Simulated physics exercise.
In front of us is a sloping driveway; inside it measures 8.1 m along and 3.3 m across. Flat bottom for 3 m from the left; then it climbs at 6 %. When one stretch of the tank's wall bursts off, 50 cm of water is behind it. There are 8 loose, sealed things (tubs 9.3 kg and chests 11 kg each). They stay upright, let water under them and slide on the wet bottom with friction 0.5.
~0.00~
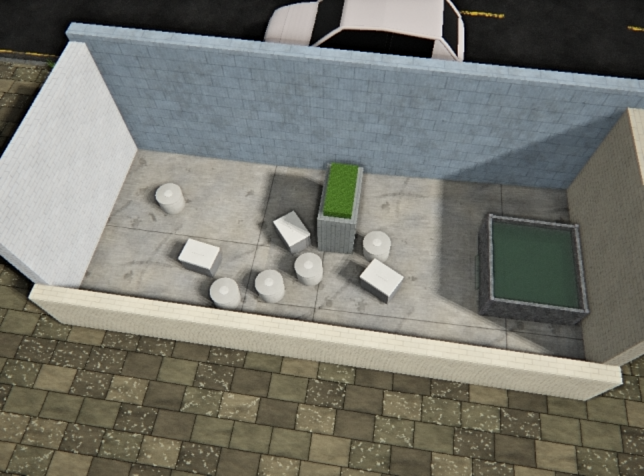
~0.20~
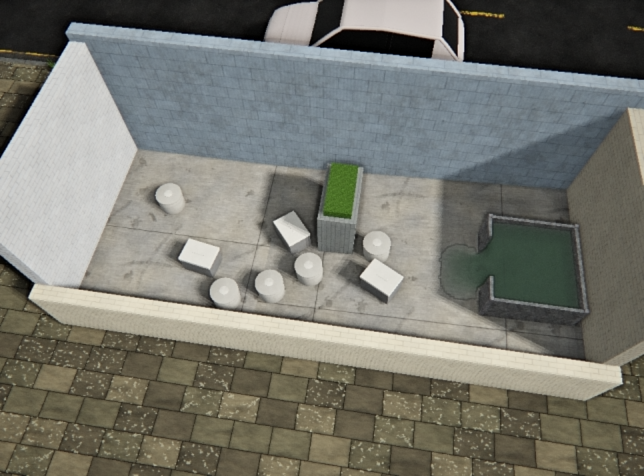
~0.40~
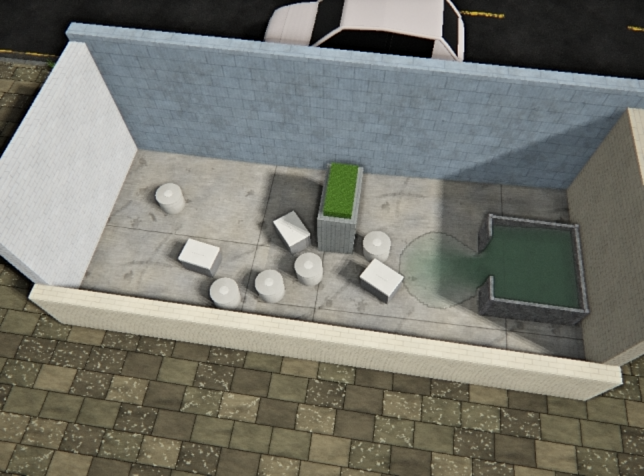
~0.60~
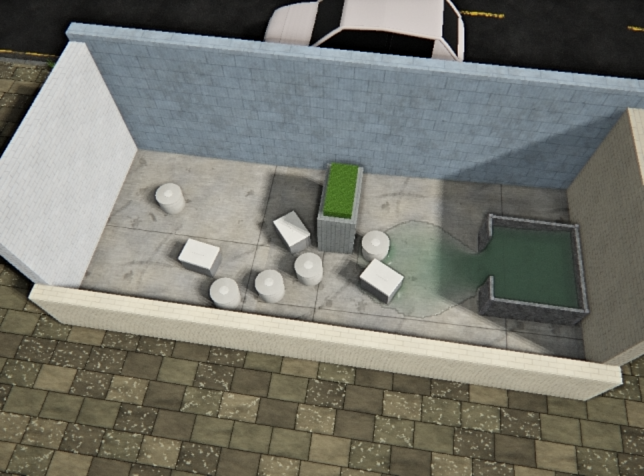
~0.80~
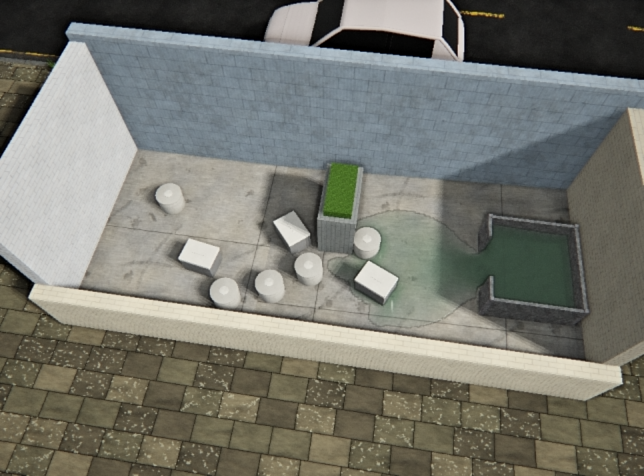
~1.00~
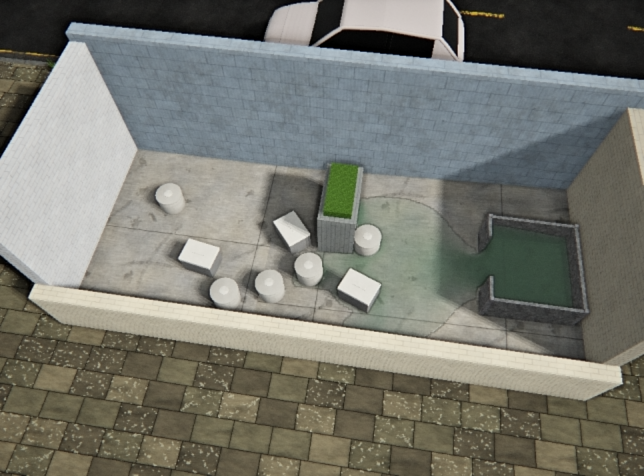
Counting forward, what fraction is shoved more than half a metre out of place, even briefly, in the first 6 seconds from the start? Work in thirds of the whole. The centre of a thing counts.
I would say two thirds or more.
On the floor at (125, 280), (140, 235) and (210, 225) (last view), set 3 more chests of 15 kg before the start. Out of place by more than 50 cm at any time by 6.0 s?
Respectively: A bigger shift, a bigger shift, a smaller shift.
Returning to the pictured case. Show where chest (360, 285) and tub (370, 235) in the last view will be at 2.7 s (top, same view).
Approx. (191, 295); approx. (386, 214).
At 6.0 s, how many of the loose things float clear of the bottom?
By my count, 5.
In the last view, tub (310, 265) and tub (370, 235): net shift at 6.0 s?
Going in order, that's 250 cm then 100 cm.
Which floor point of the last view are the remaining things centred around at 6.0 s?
Mean position: Approximately (201, 223).
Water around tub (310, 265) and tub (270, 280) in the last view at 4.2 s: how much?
Depth approx. 5 cm / 6 cm.
After 1.4 s 1 of 8 are over 50 cm from their spots; 1 afloat.
After 2.7 s 6 of 8 are over 50 cm from their spots; 2 afloat.
After 4.2 s 6 of 8 are over 50 cm from their spots; 3 afloat.
After 6.0 s 6 of 8 are over 50 cm from their spots, and 6 have been at some point; 5 afloat.
